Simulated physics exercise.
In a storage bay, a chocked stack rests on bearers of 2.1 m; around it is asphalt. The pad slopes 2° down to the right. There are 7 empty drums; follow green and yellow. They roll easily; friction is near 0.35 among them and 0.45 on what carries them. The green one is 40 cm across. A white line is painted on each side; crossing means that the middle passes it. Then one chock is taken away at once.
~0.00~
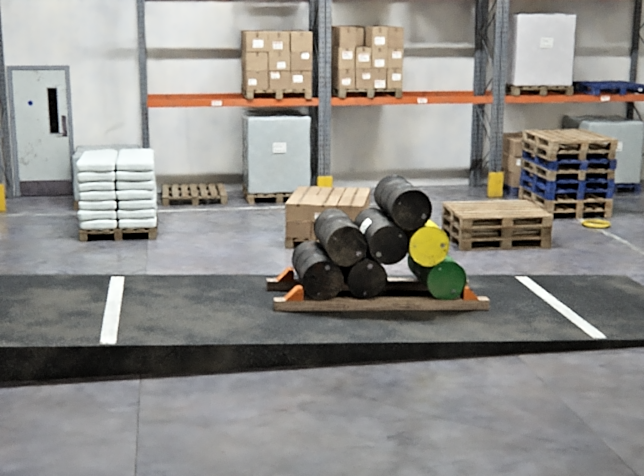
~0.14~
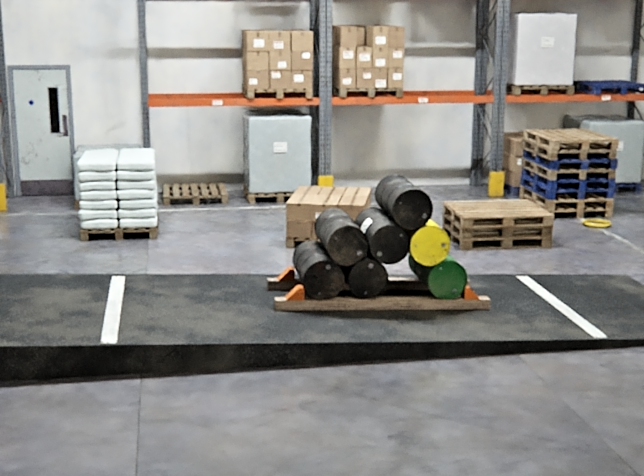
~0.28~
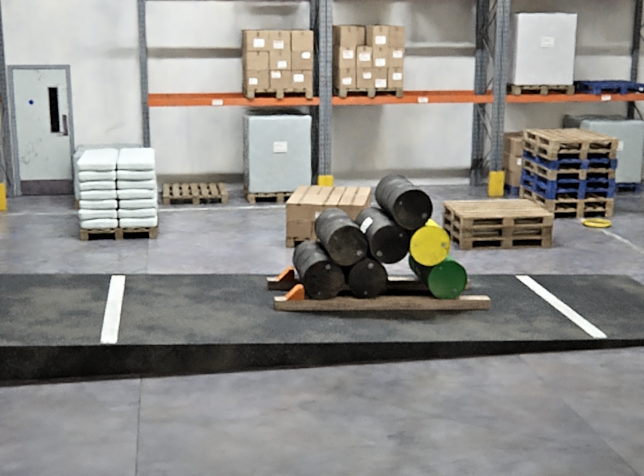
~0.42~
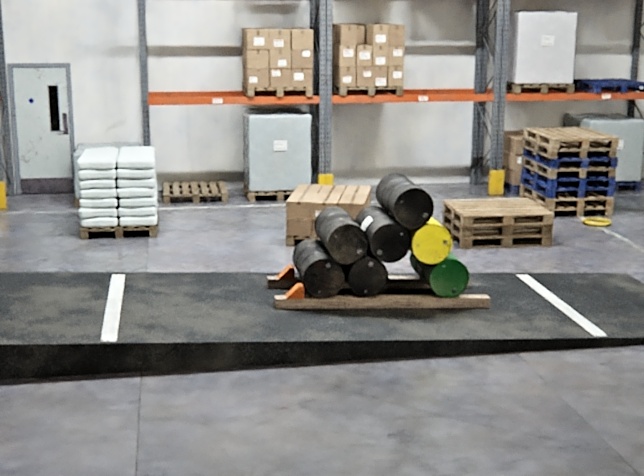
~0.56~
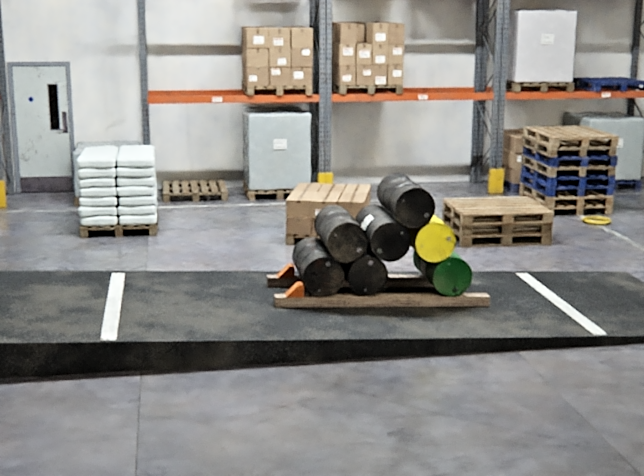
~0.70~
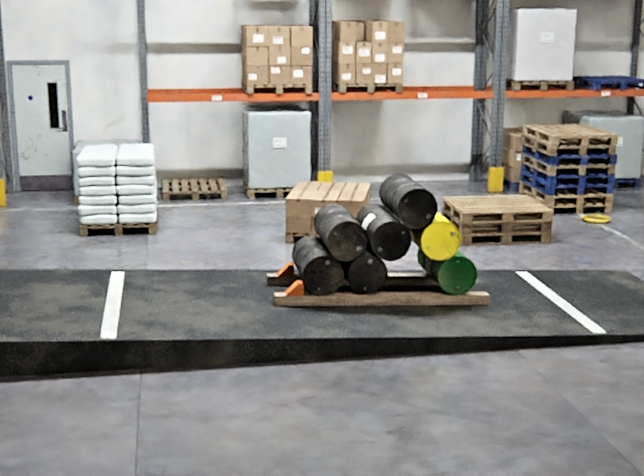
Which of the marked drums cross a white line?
The green one crosses a line; the yellow one crosses a line.
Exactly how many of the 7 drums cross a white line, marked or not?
The count is 7.
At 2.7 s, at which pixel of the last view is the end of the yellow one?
Near (526, 285).
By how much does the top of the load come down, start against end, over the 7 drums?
Roughly 90 cm.
After 1.6 s, green is off the bearers, 30 cm short of the right line, rolling right; yellow is off the bearers, 65 cm short of the right line, rolling right; 0 past a line.
After 2.7 s, green is past the right line; yellow is off the bearers, 40 cm short of the right line, rolling right; 1 past a line.
After 4.0 s, green is past the right line; yellow is past the right line; 2 past a line.
At the end (10.9 s), green is past the right line; yellow is past the right line; 7 past a line.
